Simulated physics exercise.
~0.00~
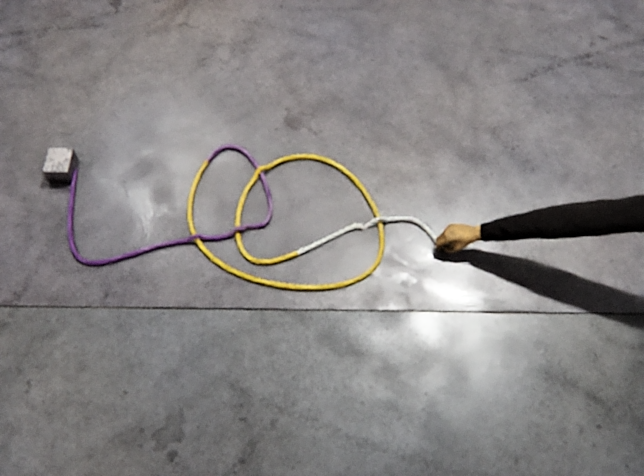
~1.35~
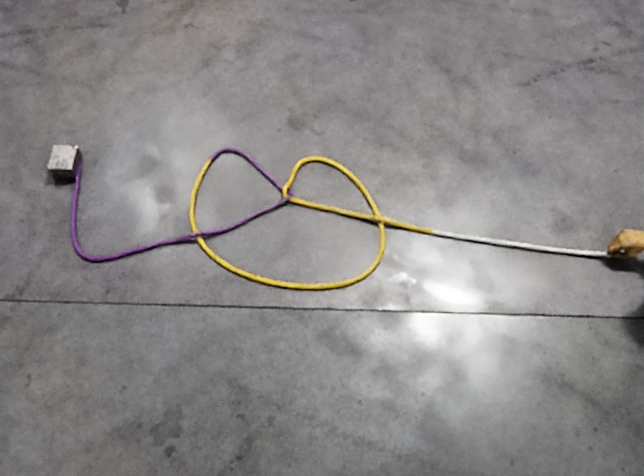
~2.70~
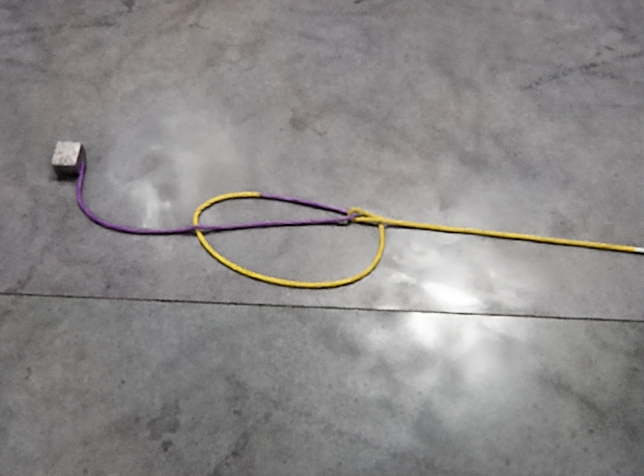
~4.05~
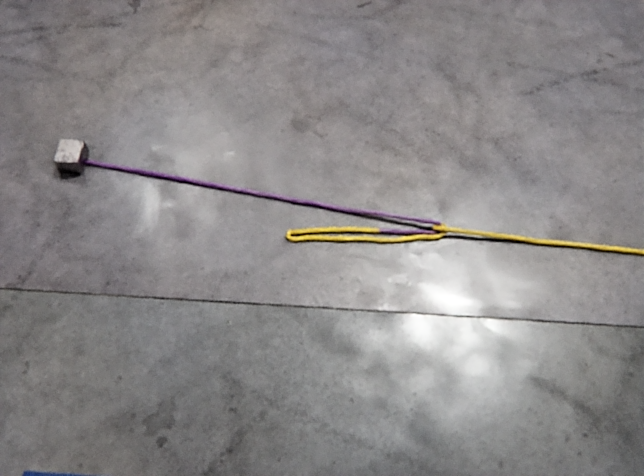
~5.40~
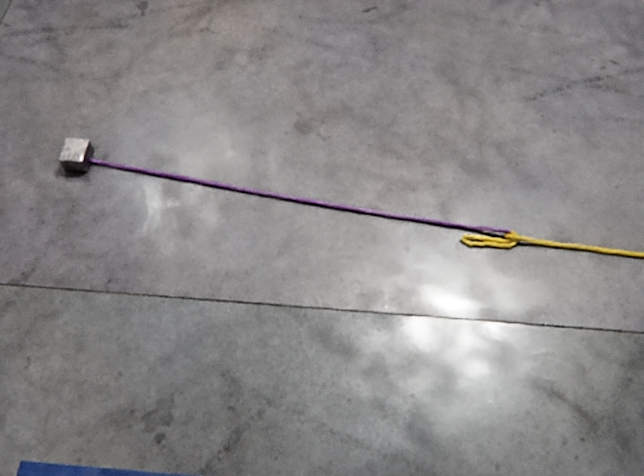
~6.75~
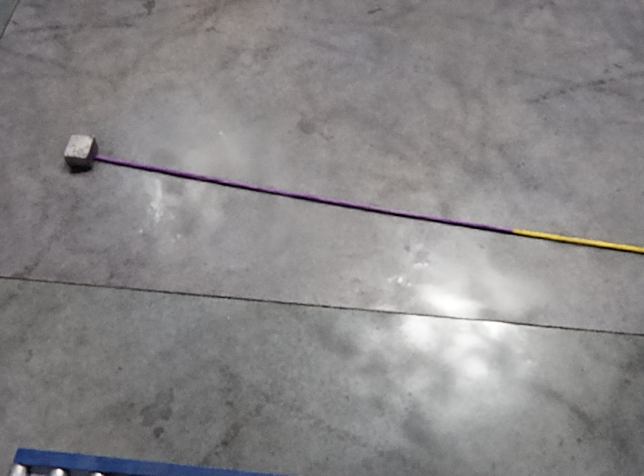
A looped purple, yellow and white rope is pulled right by a hand and straightens out.
